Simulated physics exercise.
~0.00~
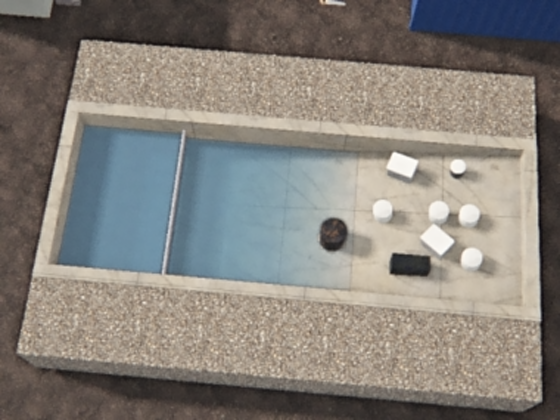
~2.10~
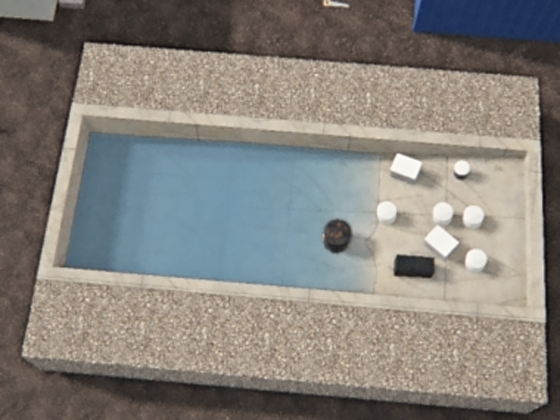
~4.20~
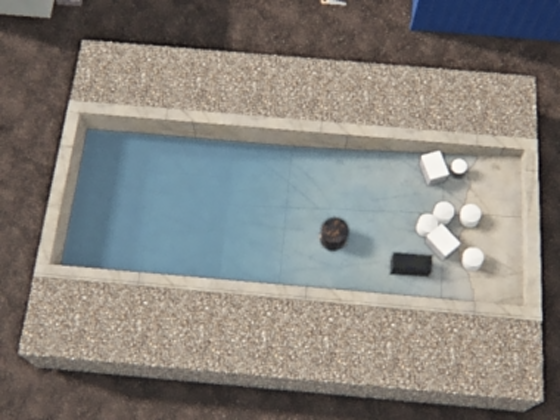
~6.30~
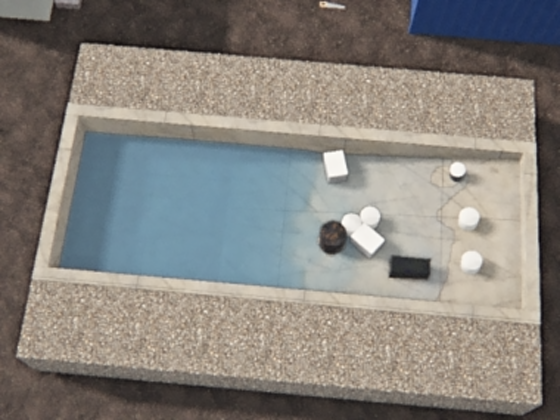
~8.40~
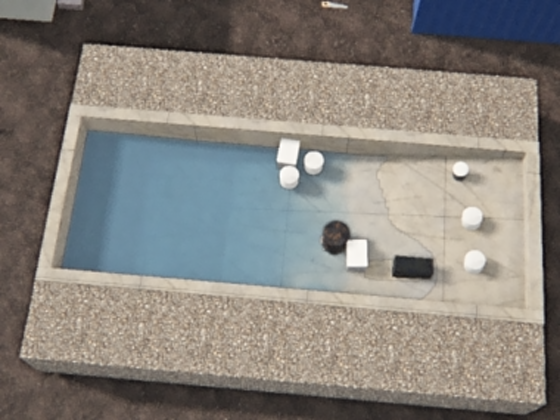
Blue water stands in the left part of a long, pale basin with speckled borders, held deeper behind a thin upright board and seen from high above by a slightly swaying camera. Up the slope to the right sit white tubs and boxes, a black block and a dark round object. The board vanishes and the water spreads right, reaching further up the slope and nudging two boxes and two tubs rightward. It then draws back, carrying those four left past the block. Finally, one box rests beside the dark round object, while the other three white pieces cluster near the water's edge, further up and left.
